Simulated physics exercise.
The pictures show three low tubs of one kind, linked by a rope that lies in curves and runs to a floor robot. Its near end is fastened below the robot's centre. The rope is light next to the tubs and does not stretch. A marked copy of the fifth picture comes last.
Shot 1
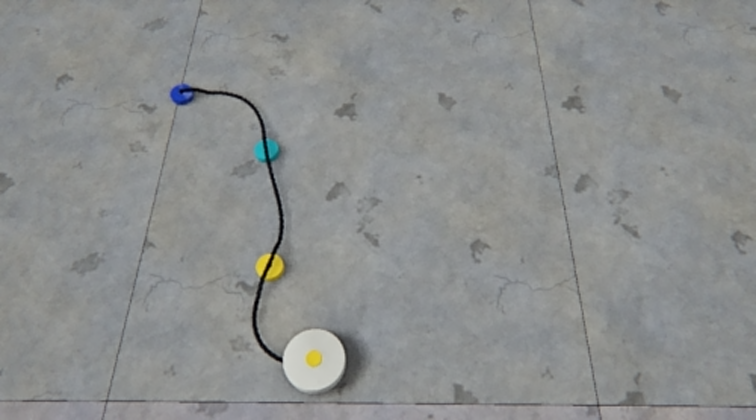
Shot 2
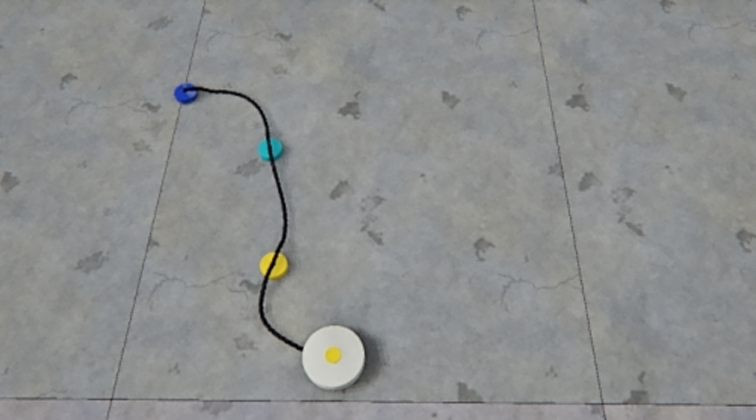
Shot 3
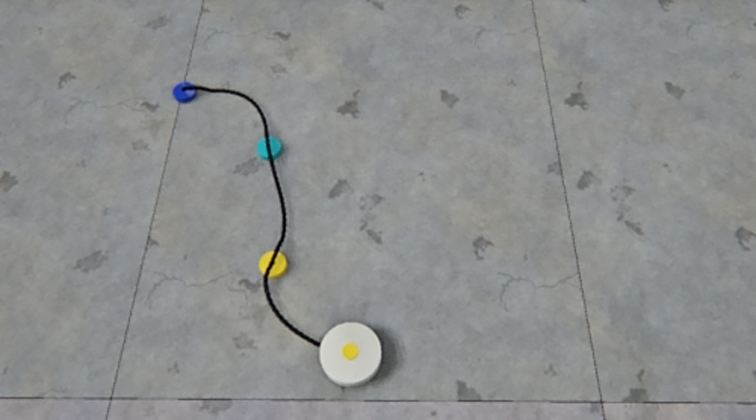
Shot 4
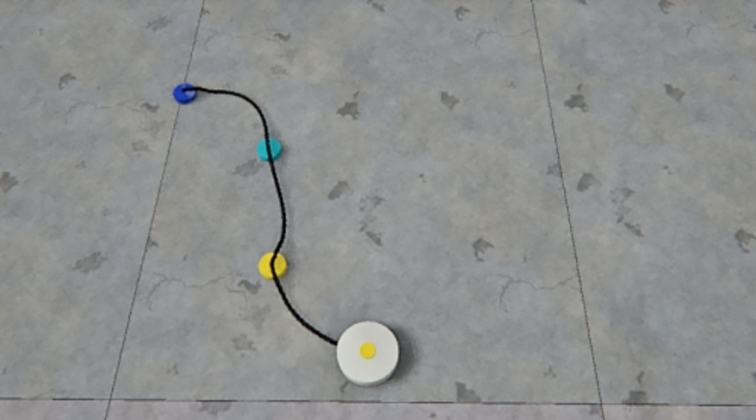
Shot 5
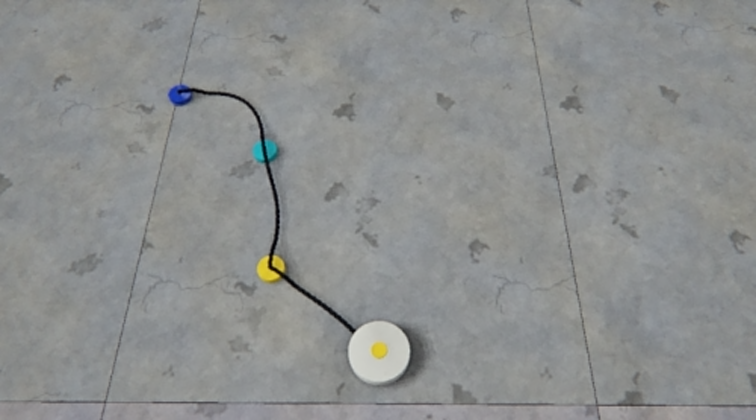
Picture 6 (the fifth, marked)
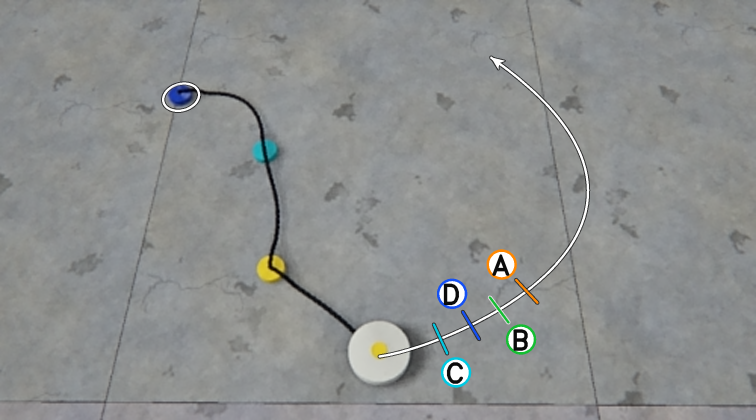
A round white robot slid a short way to the right across the grey floor, drawing the last stretch of black rope straighter beside the yellow tub, while the turquoise and blue tubs stayed put.
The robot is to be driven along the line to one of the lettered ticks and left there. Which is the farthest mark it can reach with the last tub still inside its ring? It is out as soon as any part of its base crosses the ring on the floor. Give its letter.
B is the last safe stop.
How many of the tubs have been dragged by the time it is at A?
By then, three.
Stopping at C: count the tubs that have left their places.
Two.
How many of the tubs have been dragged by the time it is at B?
Two.
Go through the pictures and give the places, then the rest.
The first picture shows robot (315, 362); blue tub (182, 94); turquoise tub (267, 150).
The second picture shows robot (334, 358); blue tub (186, 93).
The third picture shows robot (351, 355); yellow tub (273, 265).
The fourth picture shows robot (368, 354); turquoise tub (269, 149).
The fifth picture shows robot (379, 353); yellow tub (271, 269); blue tub (180, 95); turquoise tub (265, 151).
On the marked copy, A at (527, 291); B at (499, 310); C at (441, 339); D at (471, 325); the ring at (181, 97); the route from (379, 357) via (584, 219) to (491, 58).
Taking B. A third of the way, robot (425, 341); blue tub (180, 95); turquoise tub (266, 155); yellow tub (307, 266).
Two thirds of the way, robot (468, 324); blue tub (180, 95); turquoise tub (269, 163); yellow tub (339, 263).
When it is over, robot (501, 306); blue tub (181, 95); turquoise tub (275, 170); yellow tub (366, 258); the ringed tub at the far end is still in its ring.
As for the rest, A drags the last tub to (187, 100); C is safe but short; D is safe but short.
